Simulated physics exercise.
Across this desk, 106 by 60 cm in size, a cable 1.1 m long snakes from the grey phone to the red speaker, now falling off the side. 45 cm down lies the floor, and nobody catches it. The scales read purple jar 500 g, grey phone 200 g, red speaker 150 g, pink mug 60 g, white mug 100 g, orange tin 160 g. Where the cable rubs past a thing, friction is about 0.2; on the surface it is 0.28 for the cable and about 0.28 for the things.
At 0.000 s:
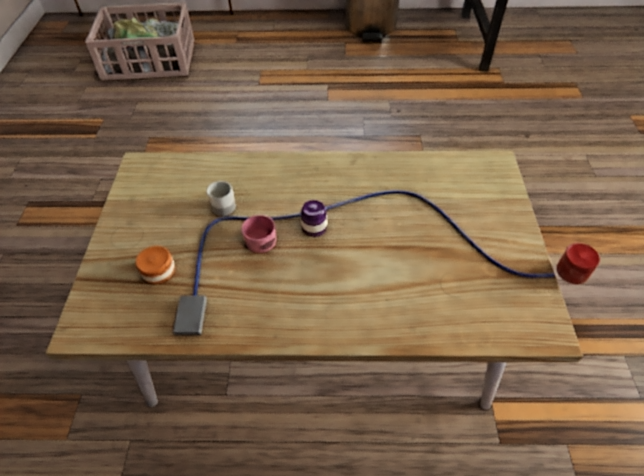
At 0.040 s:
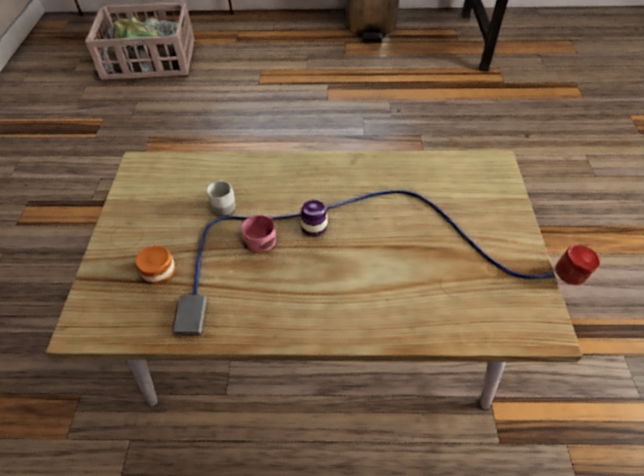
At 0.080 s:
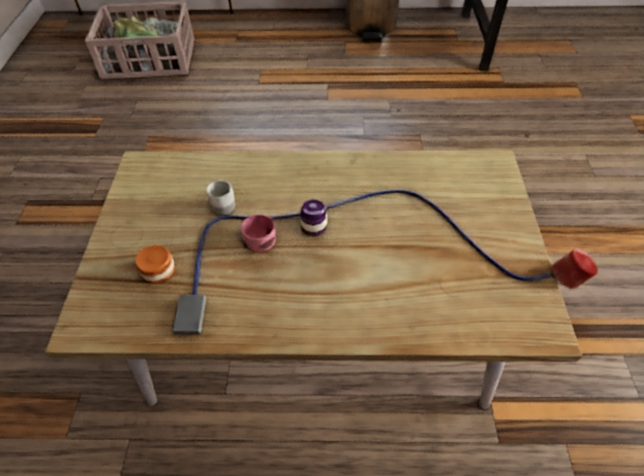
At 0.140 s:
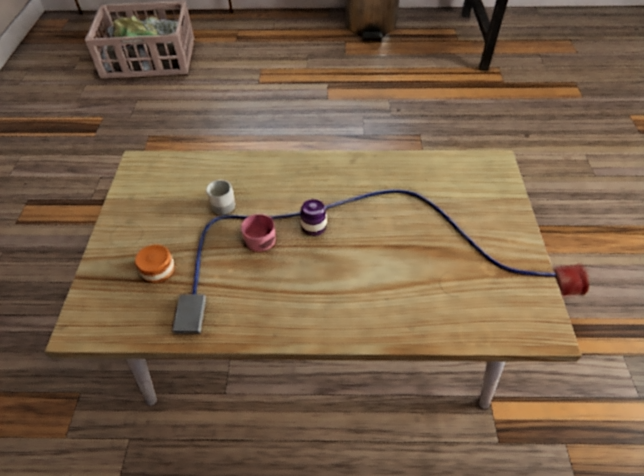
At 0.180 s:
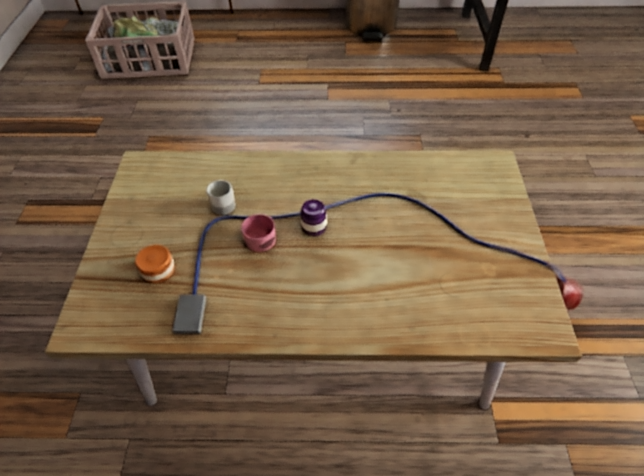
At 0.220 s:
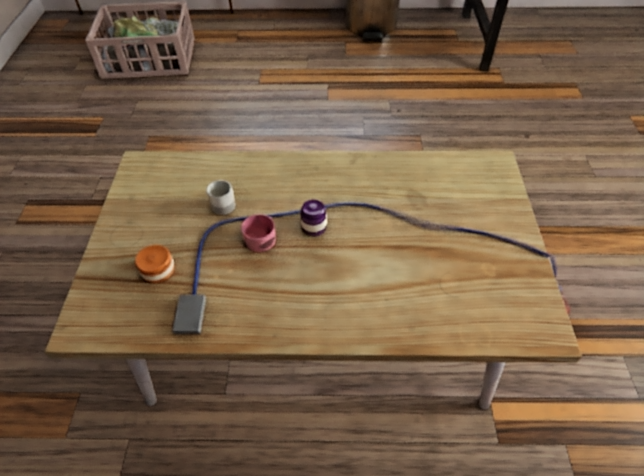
On a wooden table, the red speaker tipped over the right edge and dropped out of sight, dragging the blue cable straighter behind it, while the grey phone, mugs, jar and orange tin stayed put.
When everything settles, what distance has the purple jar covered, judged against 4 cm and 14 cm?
I'd predict it relocates almost not at all.
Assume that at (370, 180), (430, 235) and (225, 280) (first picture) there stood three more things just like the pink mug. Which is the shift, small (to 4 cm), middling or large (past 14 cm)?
Shift 1: Minor. Shift 2: Medium. Shift 3: Medium.
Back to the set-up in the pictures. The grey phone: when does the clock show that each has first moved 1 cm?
Estimate for the grey phone: Near 0.34 seconds.
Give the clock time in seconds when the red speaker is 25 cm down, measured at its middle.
That comes at 0.30 seconds.
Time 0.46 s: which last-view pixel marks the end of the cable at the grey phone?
Somewhere around (233, 283) in the final picture.
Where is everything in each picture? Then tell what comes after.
The first frame shows purple jar (313, 208); cable runs through (503, 267) (434, 206) (351, 201) (200, 255).
The second frame shows red speaker (582, 256); cable runs through (502, 267) (351, 200) (199, 255).
The third frame shows red speaker (575, 269); cable runs through (501, 268) (351, 200) (199, 254).
The fourth frame shows red speaker (568, 281); cable runs through (503, 266) (351, 200) (199, 254).
The fifth frame shows red speaker (561, 293); cable runs through (523, 255) (352, 200) (199, 254).
The sixth frame shows purple jar (313, 207); cable runs through (547, 255) (450, 228) (360, 204) (199, 254).
After 0.5 s, the cable's tail end at (233, 283); pink mug 18 cm off its start, red speaker over the edge, grey phone 7 cm off its start.
After 0.7 s, the cable's tail end at (253, 263); pink mug 33 cm off its start, grey phone 13 cm off its start, red speaker over the edge.
After 1.0 s, the cable's tail end at (253, 263); pink mug 34 cm off its start at (376, 313), grey phone 13 cm off its start at (236, 271), red speaker over the edge.
After 1.2 s, the cable's tail end at (253, 263); pink mug 34 cm off its start, grey phone 13 cm off its start, red speaker over the edge.
After 2.4 s, the cable's tail end at (253, 263); purple jar 0 cm off its start at (314, 208), pink mug 34 cm off its start at (376, 313), grey phone 13 cm off its start at (236, 271), red speaker over the edge.
